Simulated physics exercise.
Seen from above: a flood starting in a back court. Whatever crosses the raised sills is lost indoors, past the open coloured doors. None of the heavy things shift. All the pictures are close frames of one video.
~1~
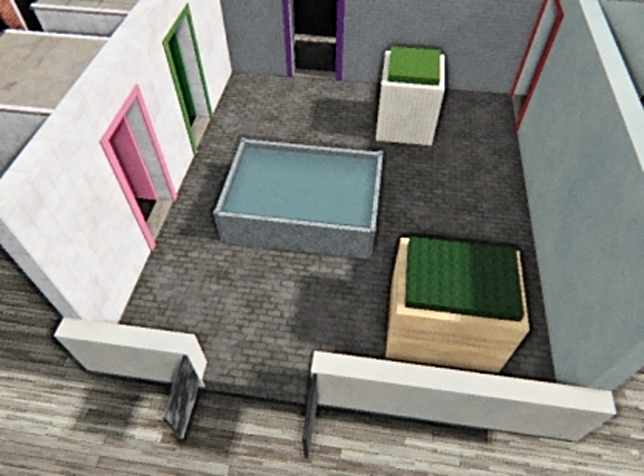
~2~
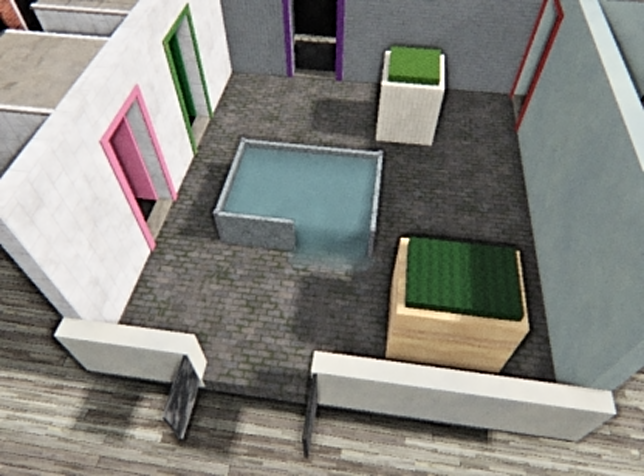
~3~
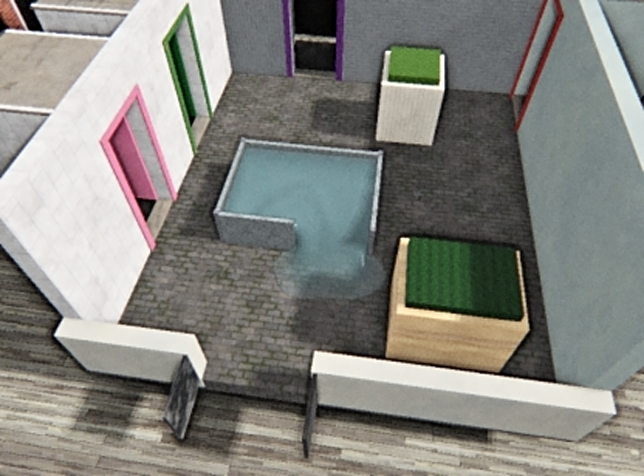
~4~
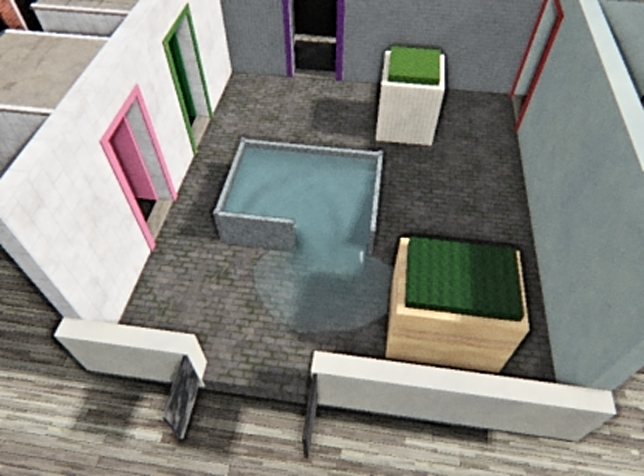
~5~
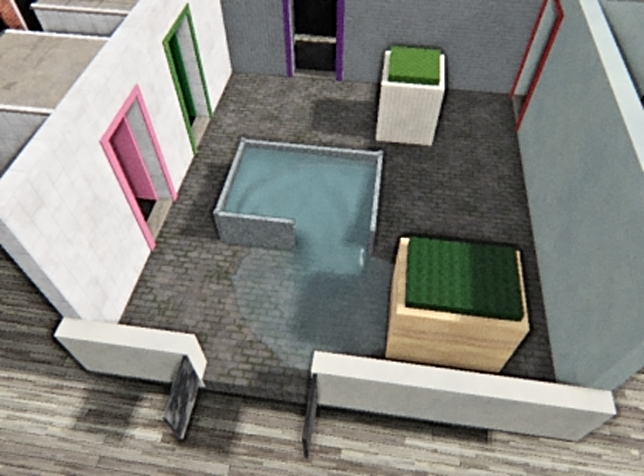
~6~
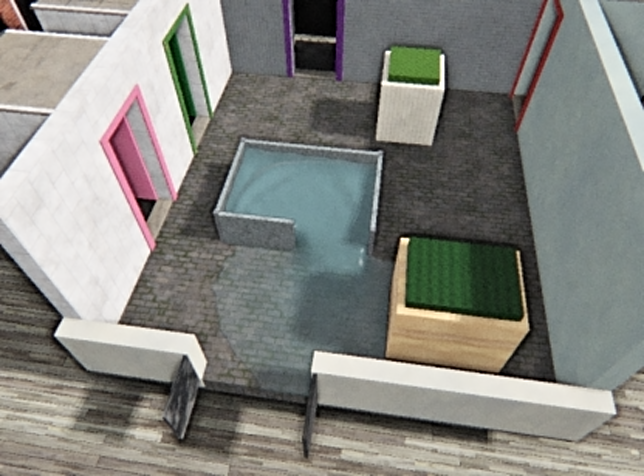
A water tank's front wall opens and water pours out, spreading across the dark paved court.
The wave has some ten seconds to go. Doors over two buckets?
Result: The red door lets in little enough there, the green door lets in little enough there, the pink door lets in little enough there, the purple door lets in little enough there.
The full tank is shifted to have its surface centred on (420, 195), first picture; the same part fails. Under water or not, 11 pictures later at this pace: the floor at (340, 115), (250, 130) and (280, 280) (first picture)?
One after the other: Untouched, untouched, reached.
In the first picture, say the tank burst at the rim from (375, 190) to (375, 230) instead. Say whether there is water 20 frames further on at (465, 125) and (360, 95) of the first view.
Soaked and Still dry.
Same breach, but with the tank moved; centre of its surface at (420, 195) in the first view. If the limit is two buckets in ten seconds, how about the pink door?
Result for the pink door: It tops the limit.
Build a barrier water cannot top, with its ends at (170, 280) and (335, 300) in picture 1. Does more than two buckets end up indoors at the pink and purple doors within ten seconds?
Pink overshoots, purple falls short.
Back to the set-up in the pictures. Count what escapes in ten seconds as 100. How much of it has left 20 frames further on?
It comes to around 55 per cent.
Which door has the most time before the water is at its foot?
The purple-painted one.
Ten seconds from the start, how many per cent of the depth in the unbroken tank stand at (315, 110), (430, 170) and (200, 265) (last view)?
About 4, 4 and 4 percent, in that order.
A moment on, water covers 15 % of the floor; the red door not reached, the green door not reached, the pink door not reached, the purple door not reached.
Next, water covers 20 % of the floor; the red door not reached, the green door not reached, the pink door not reached, the purple door not reached.
Then, water covers 30 % of the floor; the red door not reached, the green door not reached, the pink door not reached, the purple door not reached.
Later, water covers 65 % of the floor; the red door wet at the sill, nothing in, the green door wet at the sill, nothing in, the pink door wet at the sill, nothing in, the purple door not reached.
In the end, water covers 90 % of the floor; the red door wet at the sill, nothing in, the green door wet at the sill, nothing in, the pink door wet at the sill, nothing in, the purple door wet at the sill, nothing in.
